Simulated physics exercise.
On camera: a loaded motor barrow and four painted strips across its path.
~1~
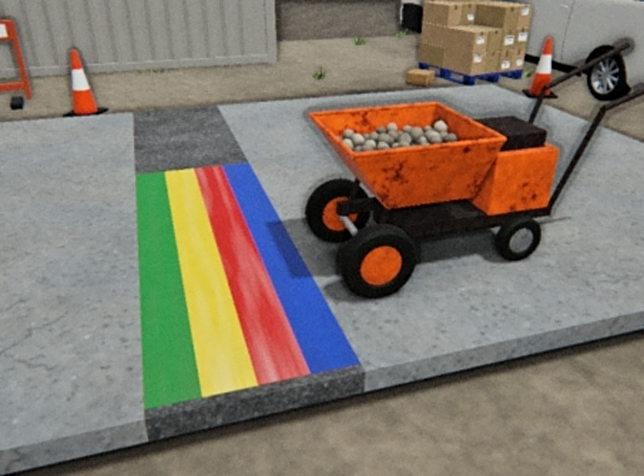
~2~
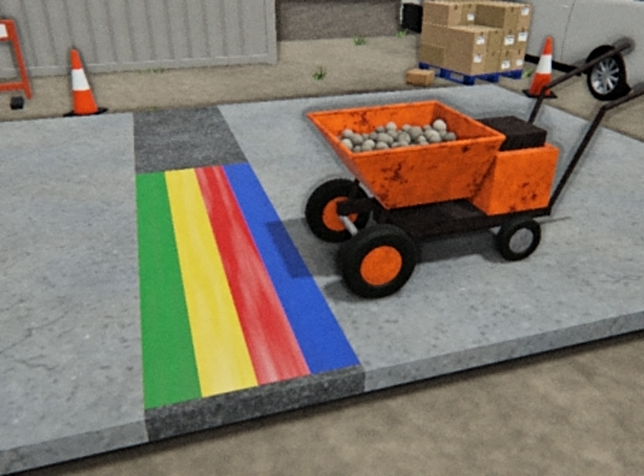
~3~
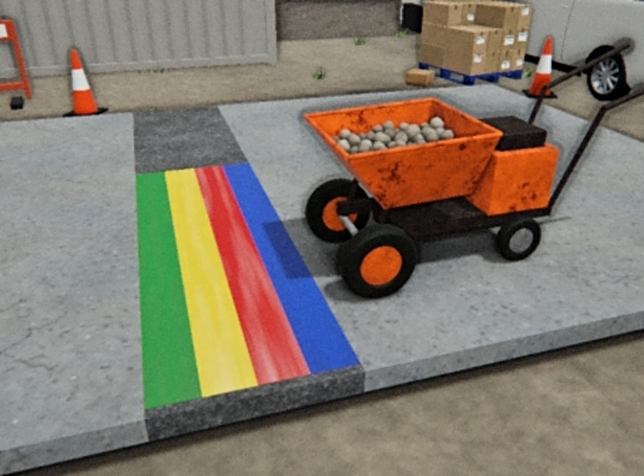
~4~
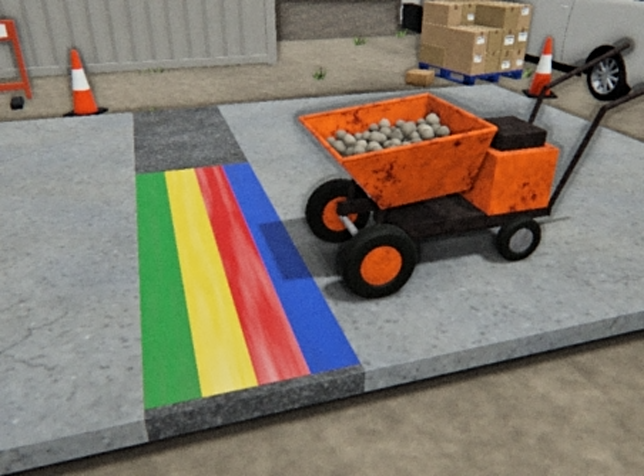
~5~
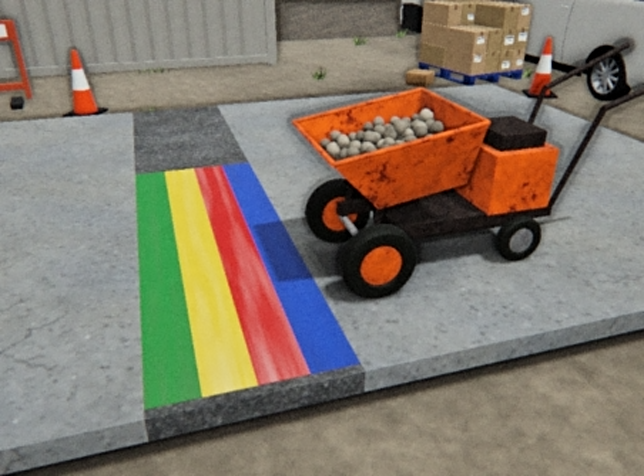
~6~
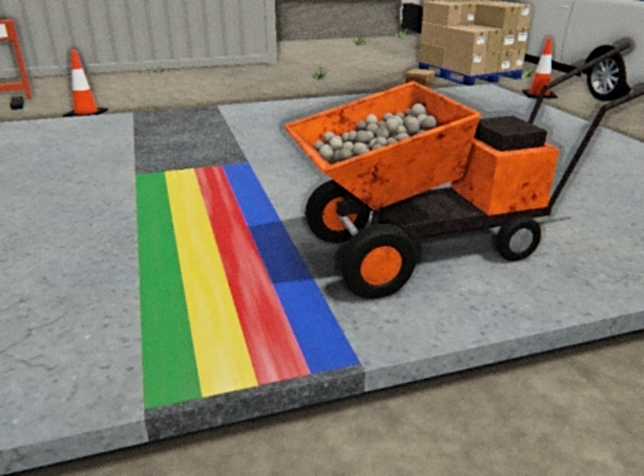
Orange motor barrow loaded with river pebbles standing still beside four painted strips, its skip slowly tilting forward to the left.
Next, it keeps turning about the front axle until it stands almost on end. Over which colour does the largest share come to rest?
The heap favours the yellow strip.
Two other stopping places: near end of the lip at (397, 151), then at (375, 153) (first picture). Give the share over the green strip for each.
Roughly 10 per cent, and 10 per cent.
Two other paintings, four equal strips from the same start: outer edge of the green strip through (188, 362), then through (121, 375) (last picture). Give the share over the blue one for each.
About 0 and 0 per cent.
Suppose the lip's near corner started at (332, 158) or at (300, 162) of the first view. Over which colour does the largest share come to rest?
The first try: Yellow. The second: That green strip.
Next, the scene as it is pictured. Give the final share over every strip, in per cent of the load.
Blue strip: 0 %, red strip: 20 %, yellow strip: 40 %, green strip: 20 %.
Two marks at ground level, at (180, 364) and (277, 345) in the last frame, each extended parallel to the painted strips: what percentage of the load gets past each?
In turn 20 and 80 in a hundred.
Soon after the last picture, skip tipped steeply; all in the skip.
A little later, skip tipped right over; most in the skip; a small part over the red strip; a small part over the yellow strip.
Later still, skip tipped right over; about a quarter in the skip; about a quarter over the red strip; about a third over the yellow strip; about a quarter over the green strip; a small part off the paint.
At rest, skip tipped right over; a small part in the skip; none over the blue strip; about a quarter over the red strip; about a third over the yellow strip; about a quarter over the green strip; a small part off the paint.
